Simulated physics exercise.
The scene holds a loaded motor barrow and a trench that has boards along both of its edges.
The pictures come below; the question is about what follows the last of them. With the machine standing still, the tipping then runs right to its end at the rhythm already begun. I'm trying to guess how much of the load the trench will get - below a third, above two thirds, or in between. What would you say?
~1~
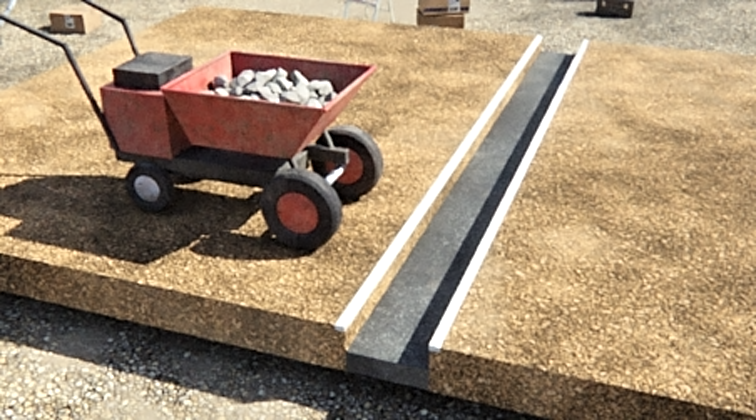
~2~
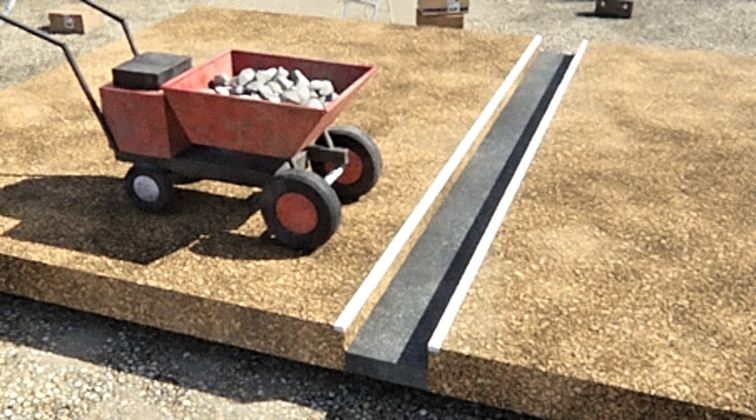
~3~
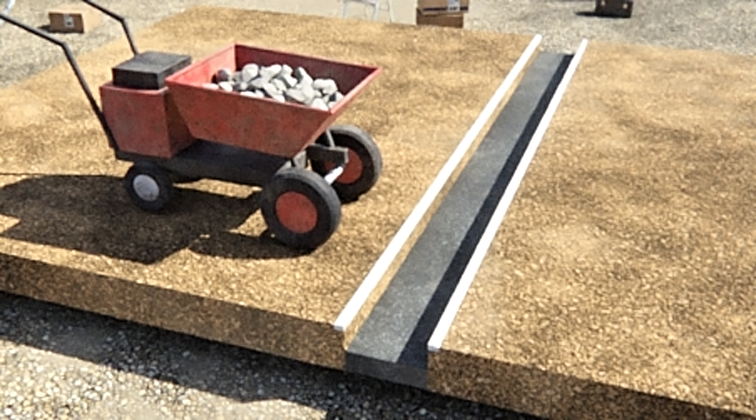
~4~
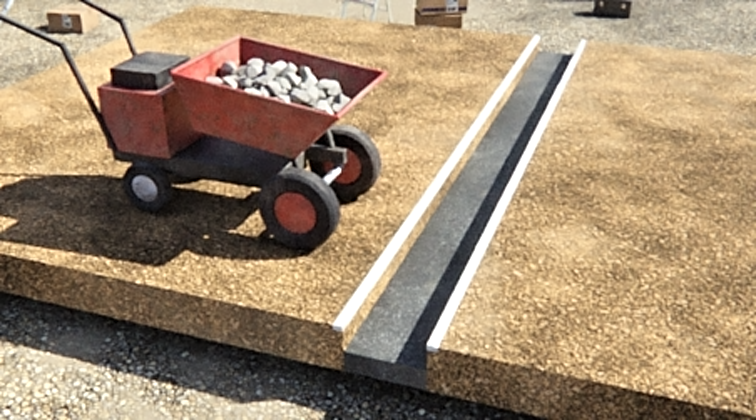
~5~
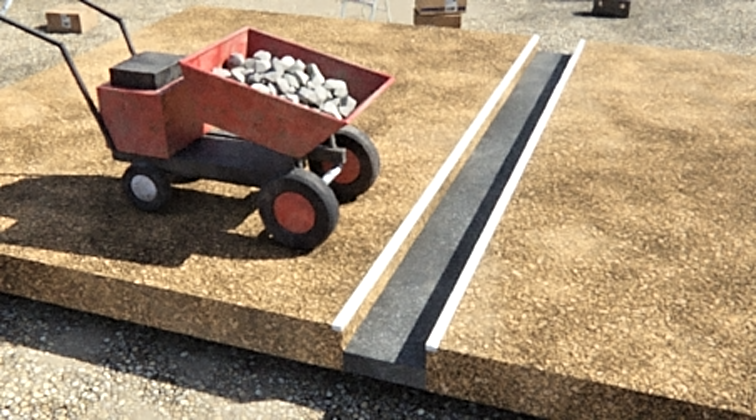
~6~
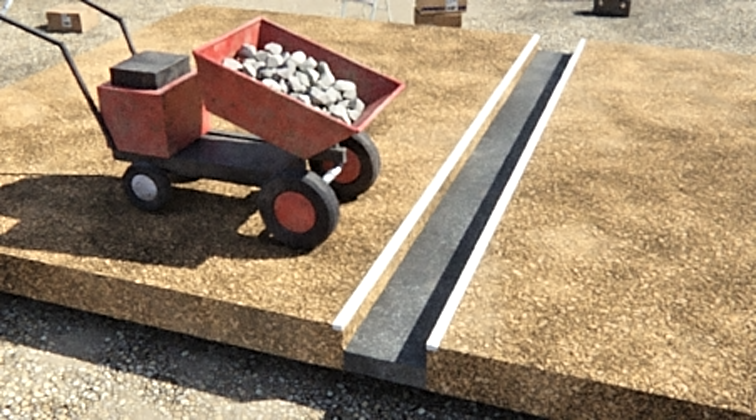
By the look of it, the trench catches a larger share, above two-thirds.
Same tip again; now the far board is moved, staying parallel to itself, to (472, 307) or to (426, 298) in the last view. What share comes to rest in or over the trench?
The first try comes out at 90 percent and the second at 50 percent.
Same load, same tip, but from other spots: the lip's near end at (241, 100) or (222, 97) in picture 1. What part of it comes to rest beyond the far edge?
Roughly 0 per cent at the first spot and 0 per cent at the second.
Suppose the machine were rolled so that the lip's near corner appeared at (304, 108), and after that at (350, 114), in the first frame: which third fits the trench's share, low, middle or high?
First more than two thirds, then between a third and two thirds.
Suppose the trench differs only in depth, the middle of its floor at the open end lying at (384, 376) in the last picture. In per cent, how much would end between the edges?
I'd put it at about 90 in a hundred.
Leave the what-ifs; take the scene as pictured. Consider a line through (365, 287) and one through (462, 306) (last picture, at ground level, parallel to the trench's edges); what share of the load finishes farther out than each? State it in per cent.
The first comes to 100 %, the second to 20 %.
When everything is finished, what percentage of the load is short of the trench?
Result: Some 0 % of the load.
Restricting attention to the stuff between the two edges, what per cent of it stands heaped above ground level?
Roughly 20 percent.
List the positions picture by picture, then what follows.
Lip of the skip near (324, 111), level; top of the load near (272, 89), broken stones; first edge of the trench near (367, 287); far edge near (455, 304), the trench over half as wide as the skip, and shallow for its width, in the first frame.
Lip of the skip near (325, 112), level; top of the load near (273, 88), in the second frame.
Lip of the skip near (330, 113), tipped barely; top of the load near (262, 79), in the third frame.
Lip of the skip near (336, 118), tipped a little; top of the load near (256, 88), in the fourth frame.
Lip of the skip near (345, 124), tipped a little; top of the load near (263, 83), in the fifth frame.
Lip of the skip near (357, 132), tipped clearly; top of the load near (263, 80); first edge of the trench near (364, 286); far edge near (453, 303), in the sixth frame.
Shortly afterwards, skip tipped steeply; the whole lot in the skip.
Next, skip tipped right over; near two thirds in the skip; near a quarter in or heaped over the trench; only a few beyond it; only a few falling.
Some moments later, skip tipped right over; a little in the skip; the bulk in or heaped over the trench; near a quarter beyond it.
In the end, skip tipped right over; the bulk in or heaped over the trench; near a quarter beyond it.
